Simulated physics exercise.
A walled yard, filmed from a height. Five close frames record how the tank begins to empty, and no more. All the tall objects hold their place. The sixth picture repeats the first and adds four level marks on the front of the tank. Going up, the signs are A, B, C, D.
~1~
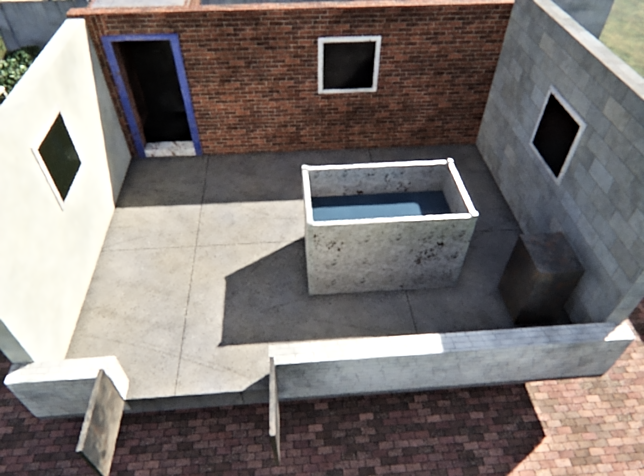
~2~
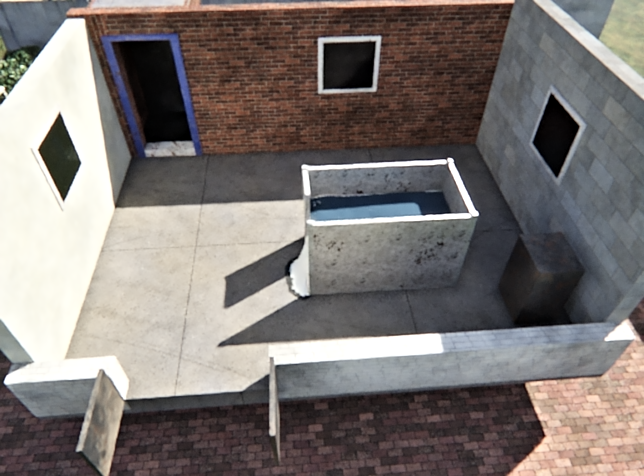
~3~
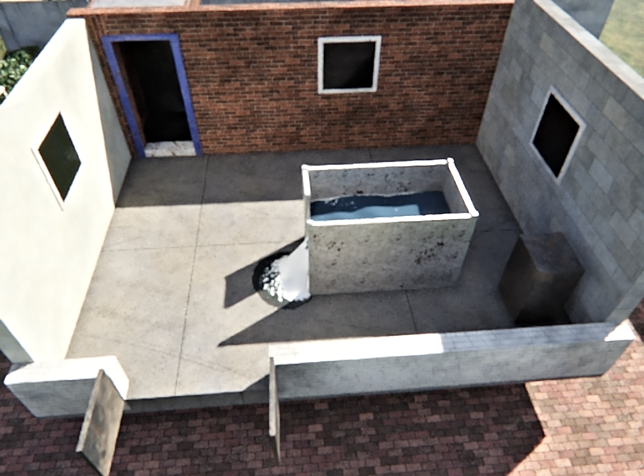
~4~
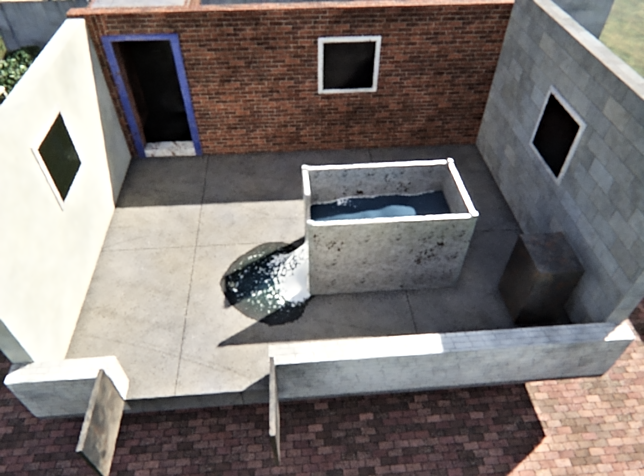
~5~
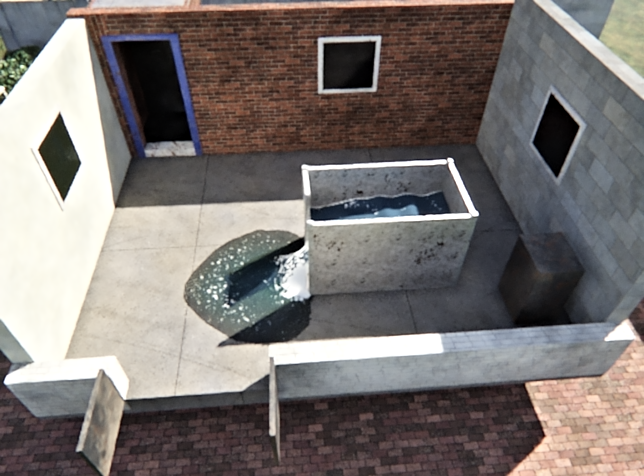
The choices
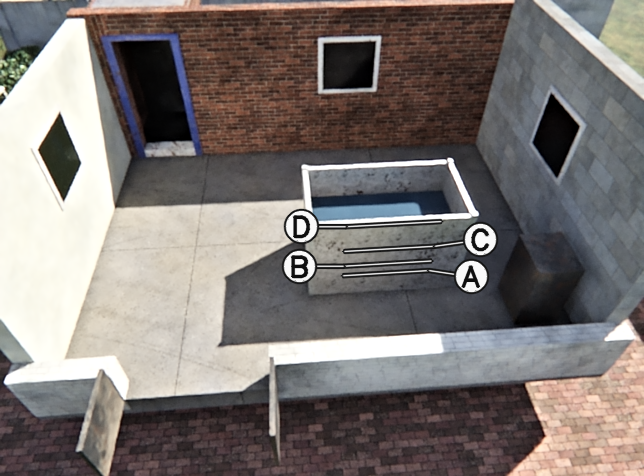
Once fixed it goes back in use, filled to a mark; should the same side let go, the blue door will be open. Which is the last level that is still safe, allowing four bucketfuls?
I would pick line C.
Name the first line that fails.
D.
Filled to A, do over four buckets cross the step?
No, that is safe.
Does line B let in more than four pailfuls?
No.
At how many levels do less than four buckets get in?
Three of the four.
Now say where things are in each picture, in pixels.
Water in the tank at rest, its middle at (382, 217); foot of the blue doorway at (171, 156); open gate at (192, 348).
Water covers 1 % of the ground and shows as far out as (299, 260).
Water covers 2 % of the ground and shows as far out as (258, 279).
Water covers 5 % of the ground and shows as far out as (227, 287).
Water covers 9 % of the ground and shows as far out as (191, 296).
On the marked copy, A at (386, 273); B at (387, 263); C at (389, 248); D at (393, 224); from the bottom up A, B, C, D.
For line A, nothing gets over.
For line B, nothing gets over.
For line C, a splash gets over, under a bucket.
For line D, about 10 bucketfuls get in.
